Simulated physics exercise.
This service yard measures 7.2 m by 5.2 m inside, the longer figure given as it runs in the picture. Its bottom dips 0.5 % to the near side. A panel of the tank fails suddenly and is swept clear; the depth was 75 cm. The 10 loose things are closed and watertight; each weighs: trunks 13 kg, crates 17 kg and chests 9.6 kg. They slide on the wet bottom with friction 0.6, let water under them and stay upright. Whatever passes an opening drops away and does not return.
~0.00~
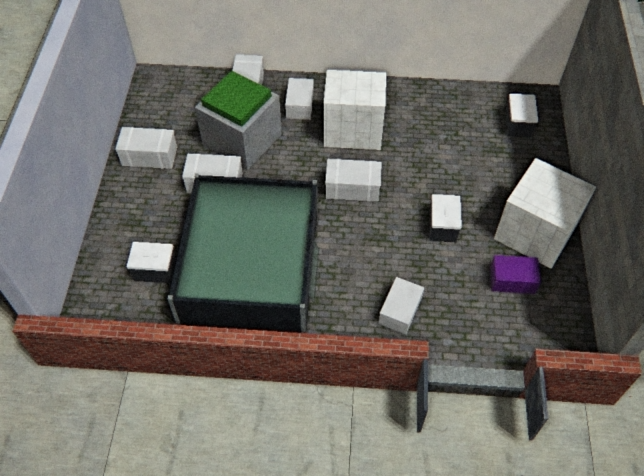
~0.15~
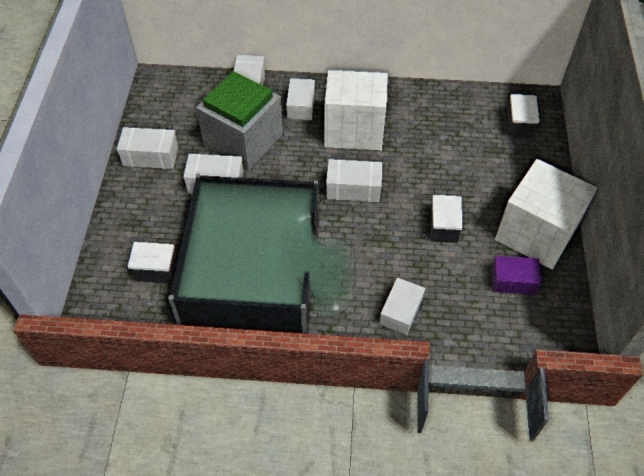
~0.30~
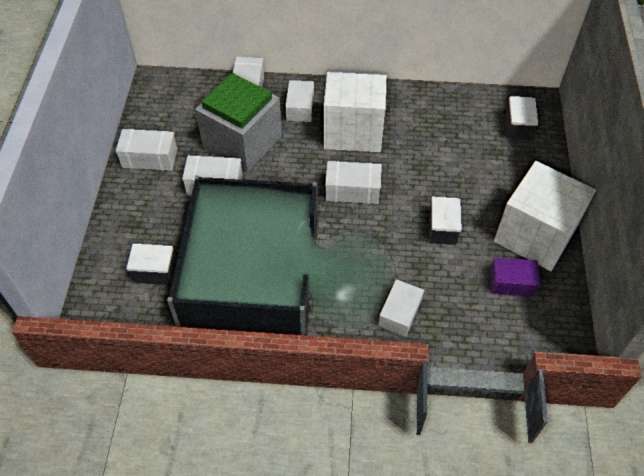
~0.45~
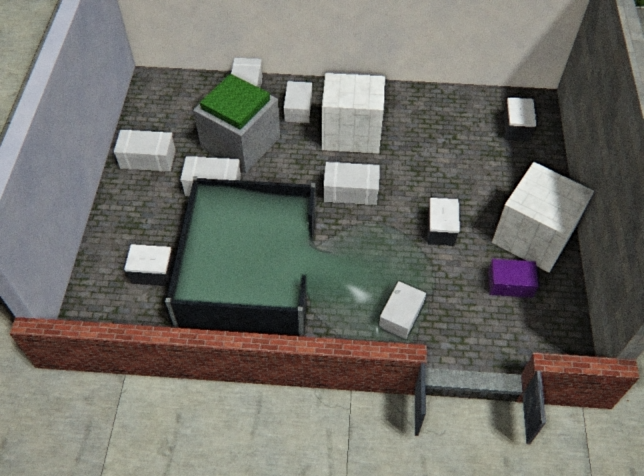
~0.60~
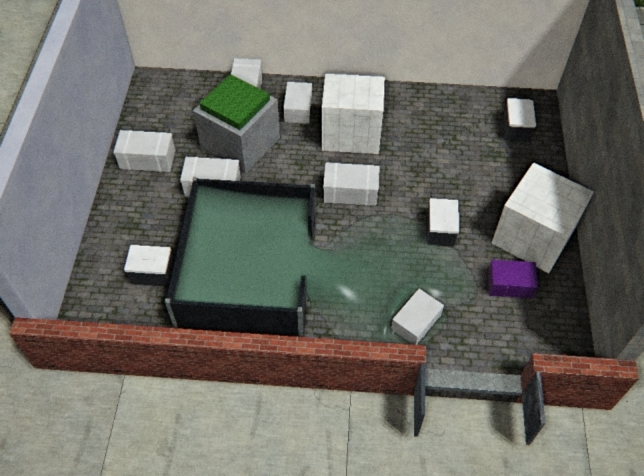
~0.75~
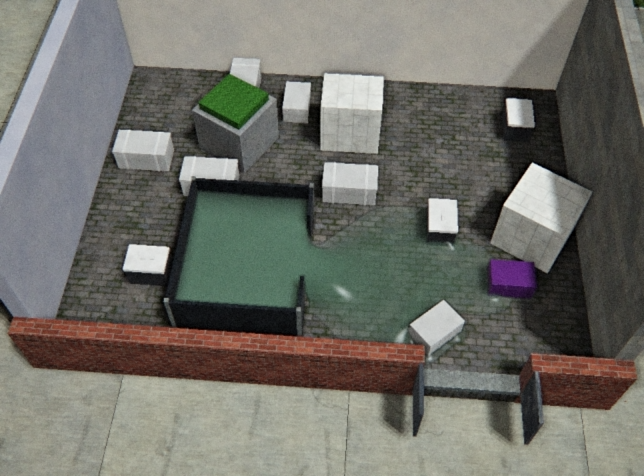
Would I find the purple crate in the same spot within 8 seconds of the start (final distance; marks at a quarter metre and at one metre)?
The purple crate travels far.
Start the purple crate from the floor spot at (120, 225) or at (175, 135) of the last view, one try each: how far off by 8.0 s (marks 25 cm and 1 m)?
In that order: It barely shifts; it barely shifts.
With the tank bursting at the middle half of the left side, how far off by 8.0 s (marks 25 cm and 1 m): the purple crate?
In that case the purple crate stays put.
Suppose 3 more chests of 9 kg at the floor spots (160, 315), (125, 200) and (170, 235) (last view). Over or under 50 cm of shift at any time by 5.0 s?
In that order: Short of it, short of it, less.
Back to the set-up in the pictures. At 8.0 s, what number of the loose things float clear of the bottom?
At that moment 2.
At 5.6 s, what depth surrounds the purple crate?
About 15 cm.
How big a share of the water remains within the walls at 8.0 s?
Some 78 per cent remains.
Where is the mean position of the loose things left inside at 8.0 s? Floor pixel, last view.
Near (278, 151).
After 1.6 s the purple crate is near (560, 288), 0.6 m from its start, afloat; 0 of 10 are out; 2 afloat.
After 3.6 s the purple crate is near (506, 298), 0.5 m from its start, afloat; 0 of 10 are out; 4 afloat.
After 5.6 s the purple crate is near (469, 337), 1.2 m from its start, afloat; 0 of 10 are out; 3 afloat.
After 8.0 s the purple crate has gone out; 2 of 10 are out; 2 afloat.
